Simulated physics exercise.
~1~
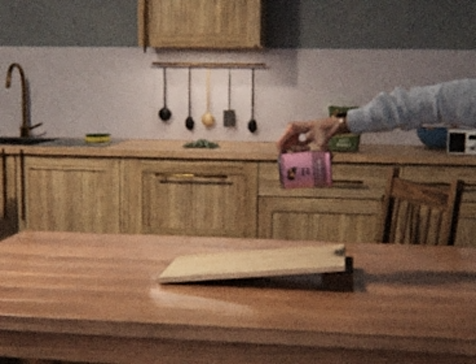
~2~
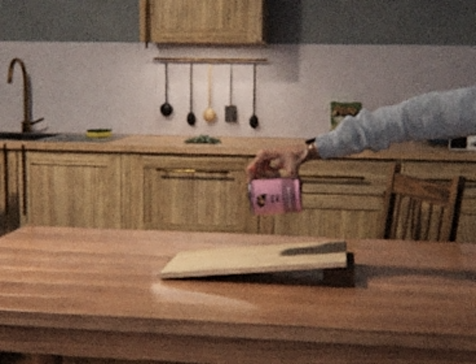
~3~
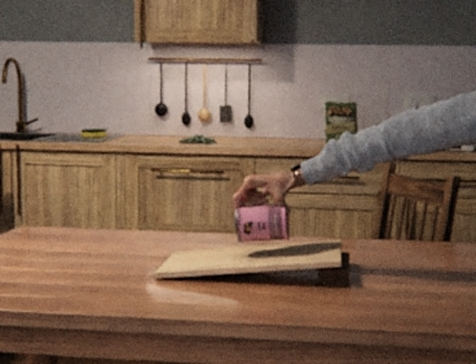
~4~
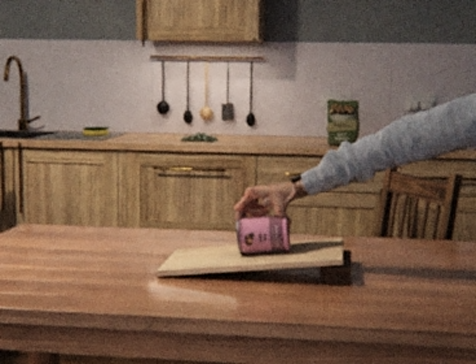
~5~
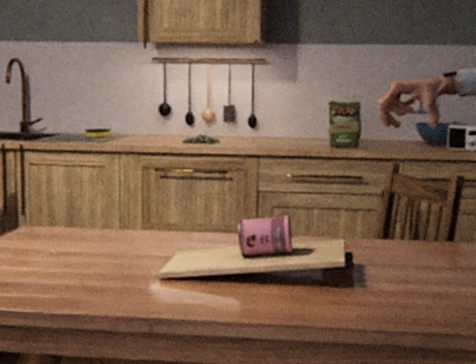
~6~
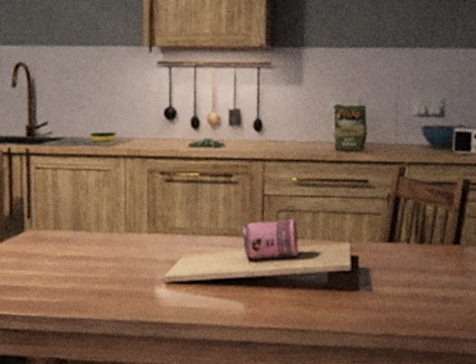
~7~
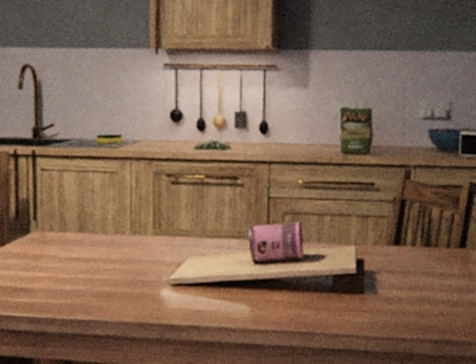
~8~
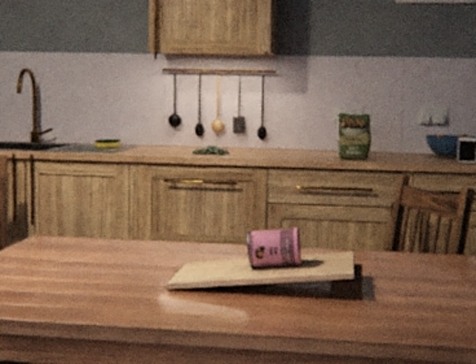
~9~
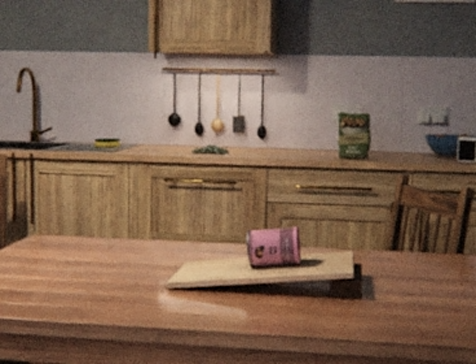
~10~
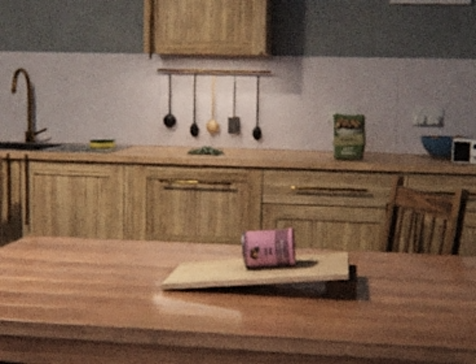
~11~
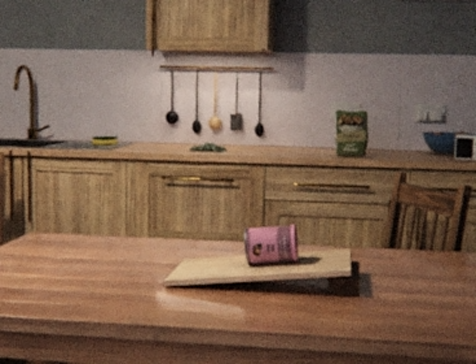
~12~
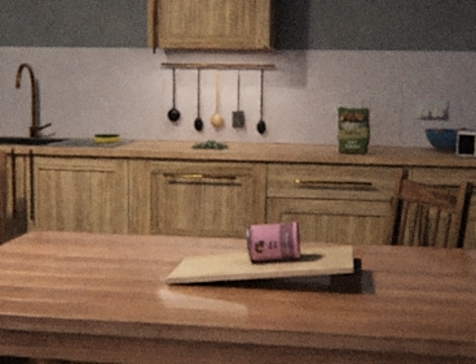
An arm in a light blue sleeve reaches in from the right, holding a pink tin on its side above a reddish-brown wooden table in a kitchen, seen from the front by a slightly swaying camera. On the table, a pale board rests on a dark block, its right end raised, with wooden cabinets and hanging utensils behind. The hand moves the tin left and down, then sets it on its side on the sloping board. It lets go and draws back out to the right. The tin does not roll or slide, and stays at rest on the board.
